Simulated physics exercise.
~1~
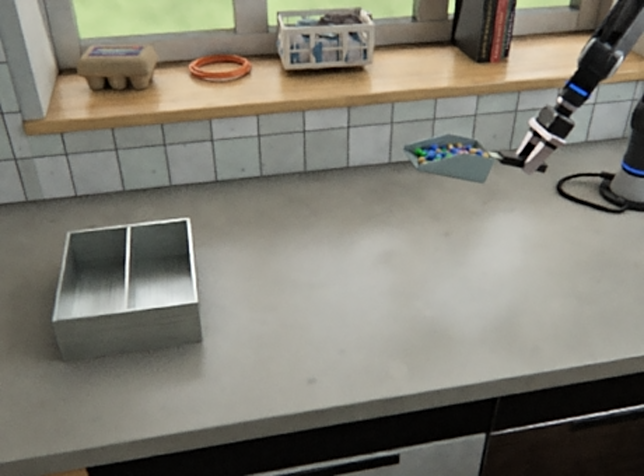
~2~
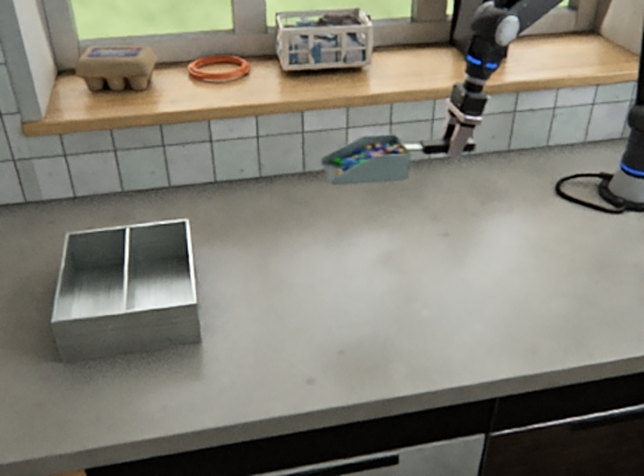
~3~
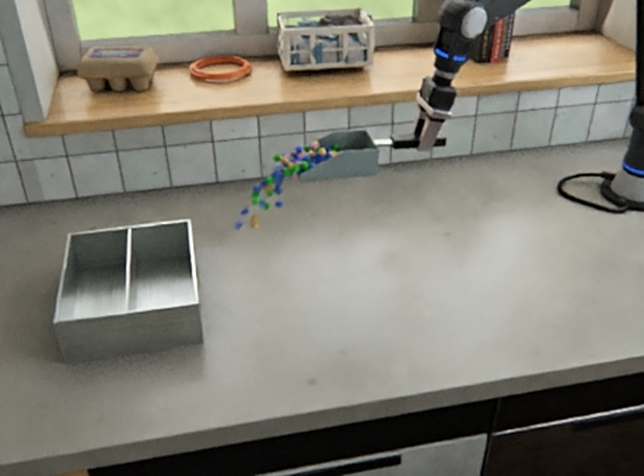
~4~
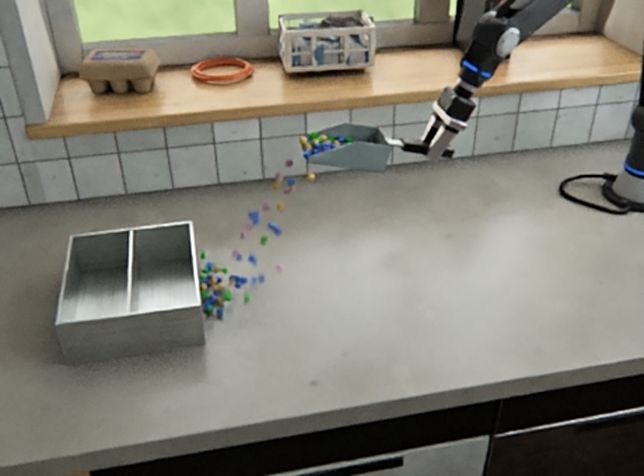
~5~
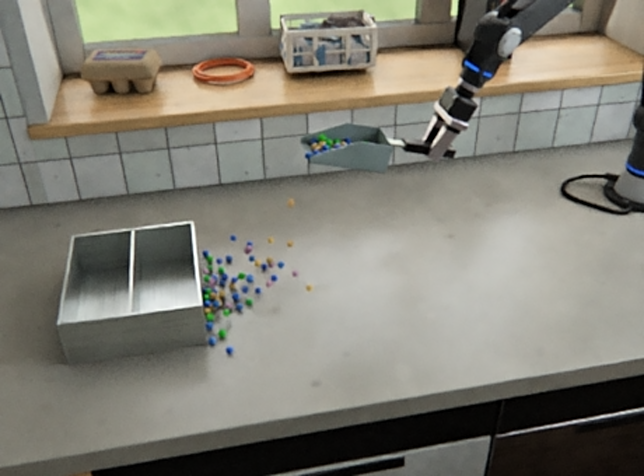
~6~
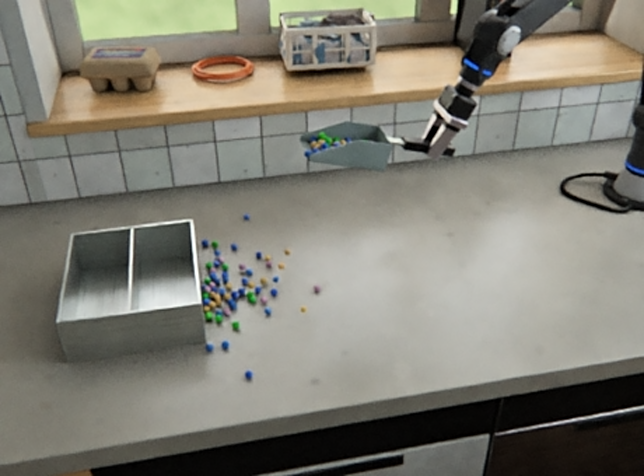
At the start, a robot arm at the right holds a grey scoop of small colourful sweets above a counter, with an open two-part metal bin at the left. The arm carries the scoop left towards the bin, stopping well short of it. Sweets stream over the scoop's front edge and fall in an arc. The arm draws the scoop back slightly and tips its front up, while the last falling pieces land beside the bin. They scatter across the counter against its right side, and the scoop hangs still with many sweets inside, the bin empty.
